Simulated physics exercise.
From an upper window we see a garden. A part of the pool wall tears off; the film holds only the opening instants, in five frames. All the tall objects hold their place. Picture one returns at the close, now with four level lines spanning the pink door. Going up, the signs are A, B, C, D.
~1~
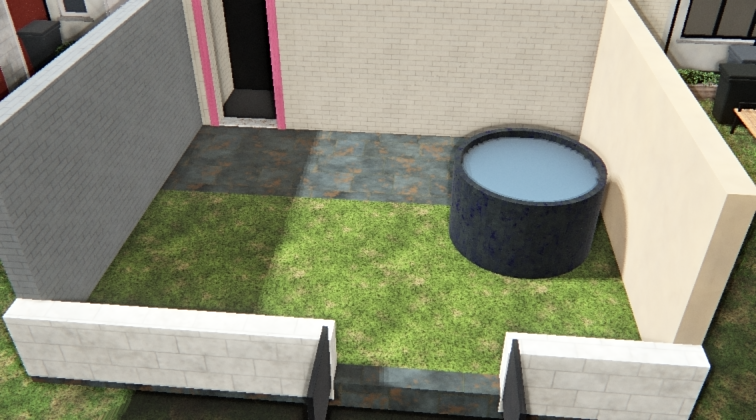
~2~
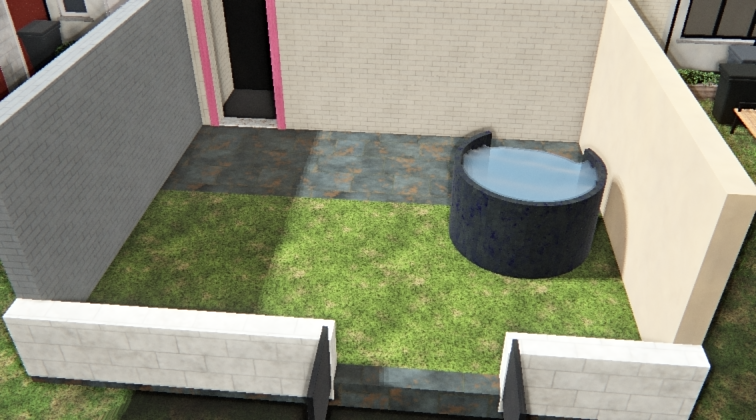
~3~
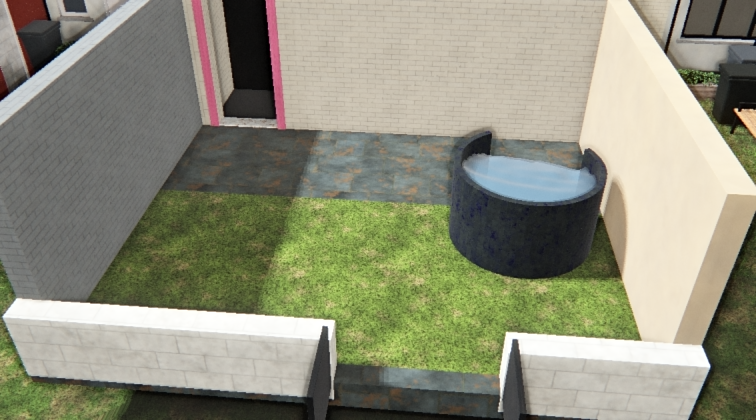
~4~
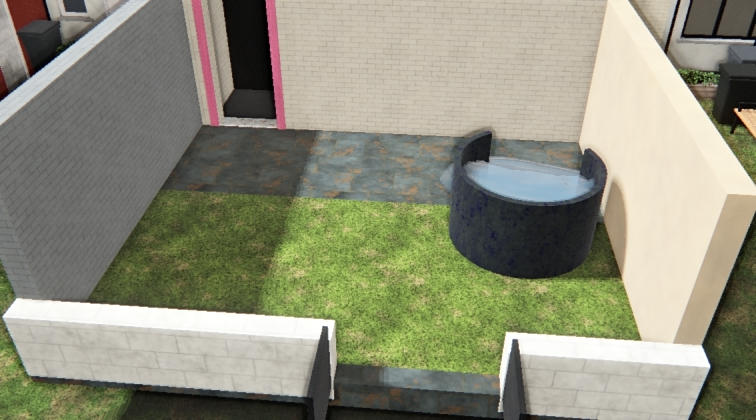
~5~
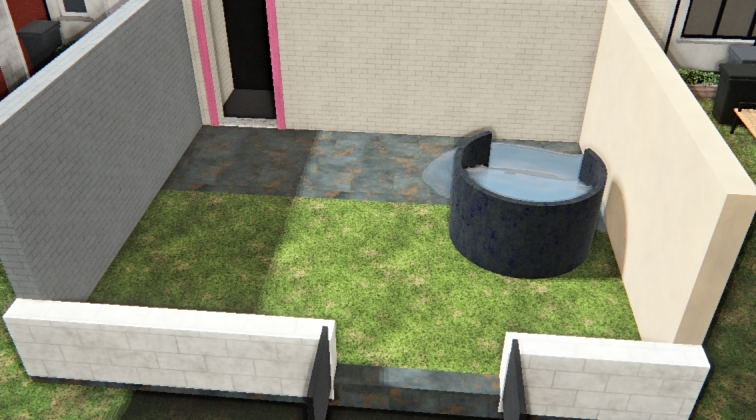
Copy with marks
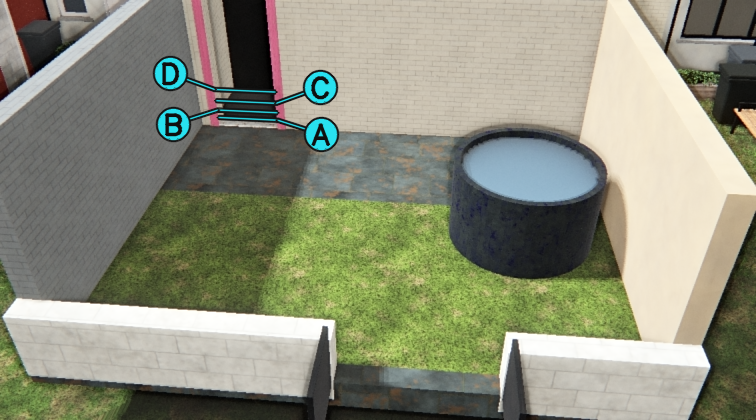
A round dark pool opens at its back and water spreads out over the garden paving.
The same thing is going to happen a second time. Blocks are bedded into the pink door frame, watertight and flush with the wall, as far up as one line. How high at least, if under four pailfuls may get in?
That is mark A.
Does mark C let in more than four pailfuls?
No.
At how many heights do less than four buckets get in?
All of the four.
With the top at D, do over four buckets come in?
No.
On the marked copy, A at (248, 118); B at (247, 111); C at (246, 102); D at (244, 90); from the bottom up A, B, C, D.
For mark A, a splash gets over, under a bucket.
For mark B, nothing gets over.
For mark C, nothing gets over.
For mark D, nothing gets over.
